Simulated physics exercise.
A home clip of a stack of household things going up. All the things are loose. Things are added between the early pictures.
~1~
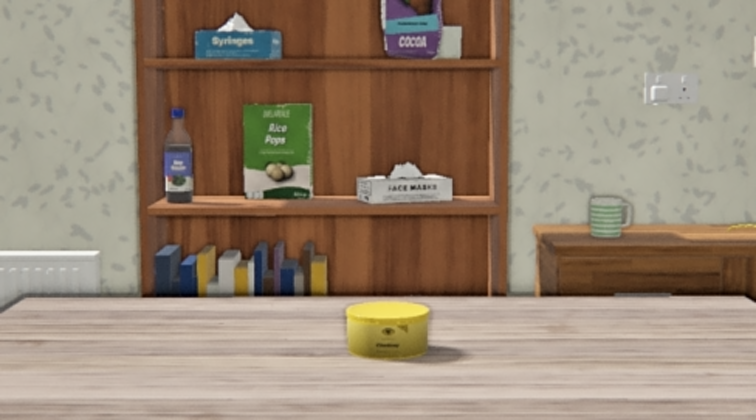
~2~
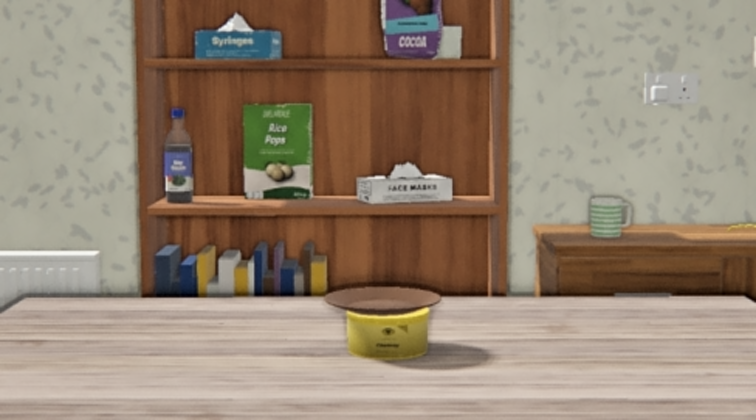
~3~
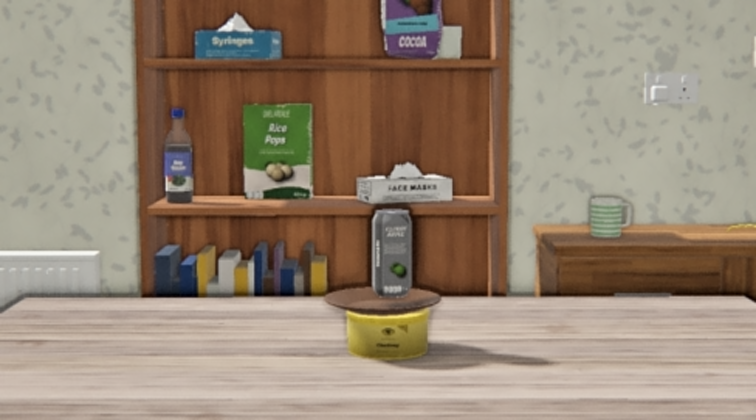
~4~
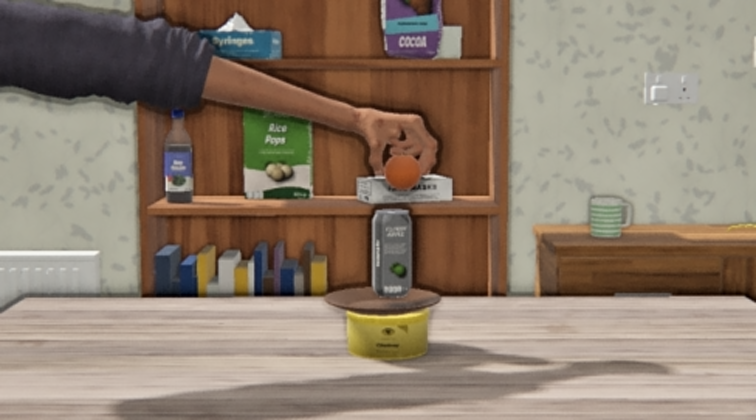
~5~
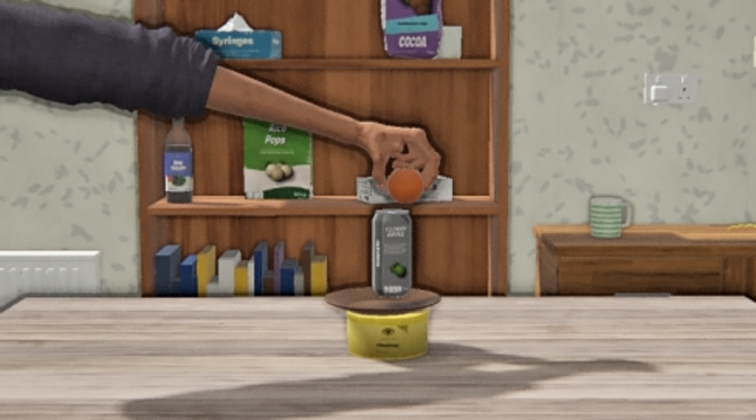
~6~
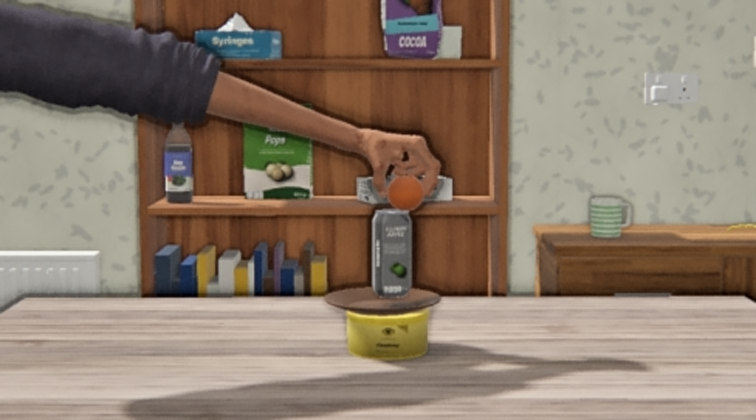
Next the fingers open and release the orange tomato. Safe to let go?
It keeps its balance.
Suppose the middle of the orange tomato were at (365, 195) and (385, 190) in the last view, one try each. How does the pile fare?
In the first case it comes apart; in the second case it keeps its balance.
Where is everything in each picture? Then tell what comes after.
The last thing is not in view yet, in the first frame.
The last thing is not in view yet; yellow tub (388, 330), in the second frame.
The last thing is not in view yet; brown plate (383, 304), in the third frame.
Coming down; orange tomato (402, 171); grey can (392, 254), in the fourth frame.
Coming down; orange tomato (406, 185); yellow tub (388, 330), in the fifth frame.
In place under the hand; orange tomato (406, 193); brown plate (383, 304), in the sixth frame.
Then, 0.20 s on from there, no change.
Then, 0.60 s on from there, orange tomato resting near (406, 193).
In the end, all 4 unmoved. At the end, from the last picture's camera, orange tomato near (406, 193). The pile stays up.
